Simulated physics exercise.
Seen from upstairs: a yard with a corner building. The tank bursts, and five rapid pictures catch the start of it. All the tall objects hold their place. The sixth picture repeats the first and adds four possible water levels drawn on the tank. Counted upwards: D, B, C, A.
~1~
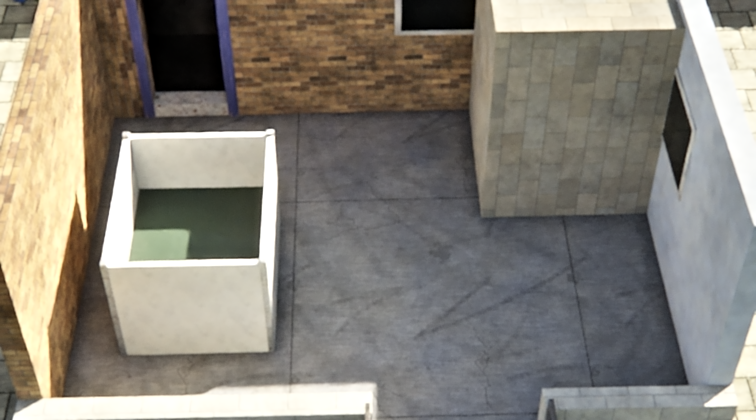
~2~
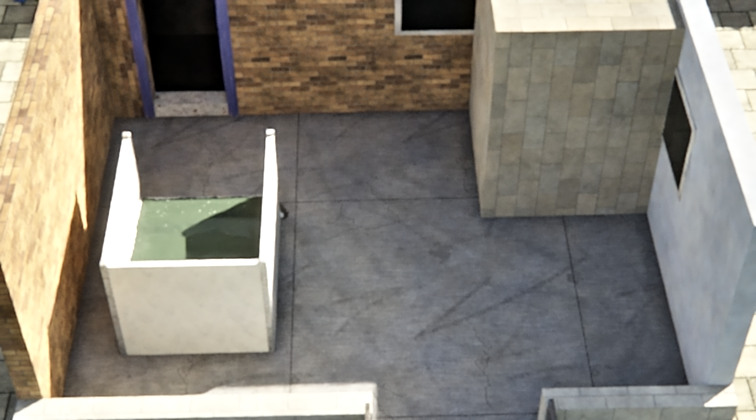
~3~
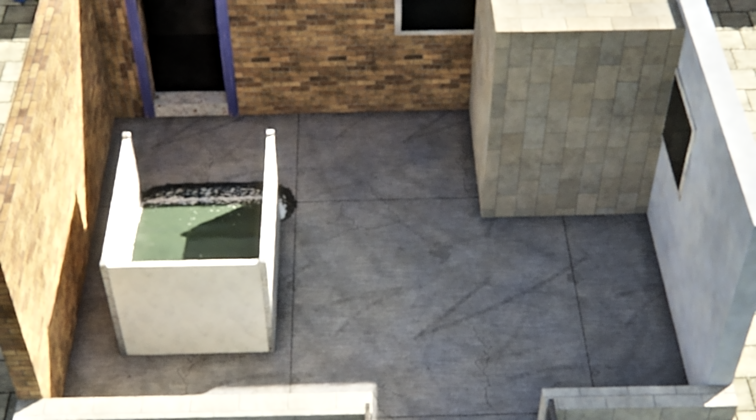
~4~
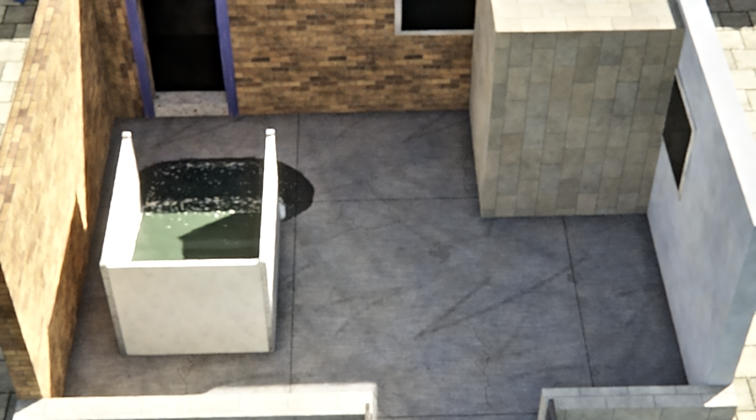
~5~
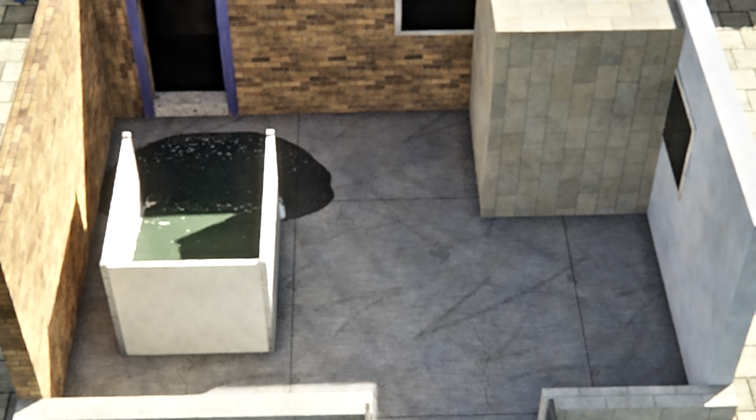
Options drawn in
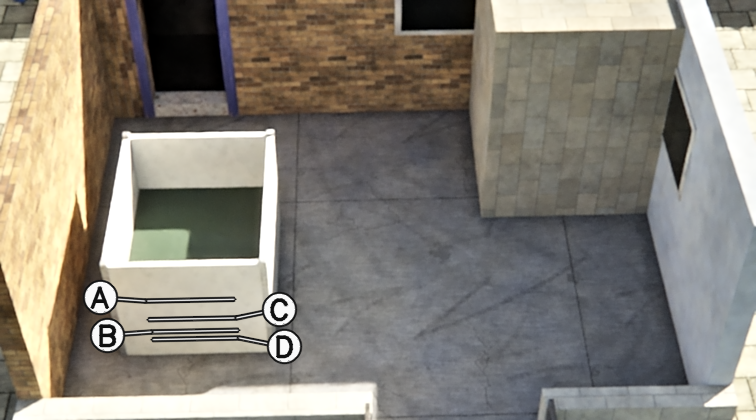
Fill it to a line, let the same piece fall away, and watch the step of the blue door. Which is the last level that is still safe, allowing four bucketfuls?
It is B.
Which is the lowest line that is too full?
That would be C.
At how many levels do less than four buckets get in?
Two.
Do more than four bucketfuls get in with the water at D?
No, not at all.
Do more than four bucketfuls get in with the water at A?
Yes, it does.
On the marked copy, A at (189, 300); B at (194, 331); C at (192, 318); D at (195, 338); from the bottom up D, B, C, A.
If A is chosen, dozens of bucketfuls pour in.
If B is chosen, a bucket or two gets in.
If C is chosen, about 10 bucketfuls get in.
If D is chosen, nothing gets over.
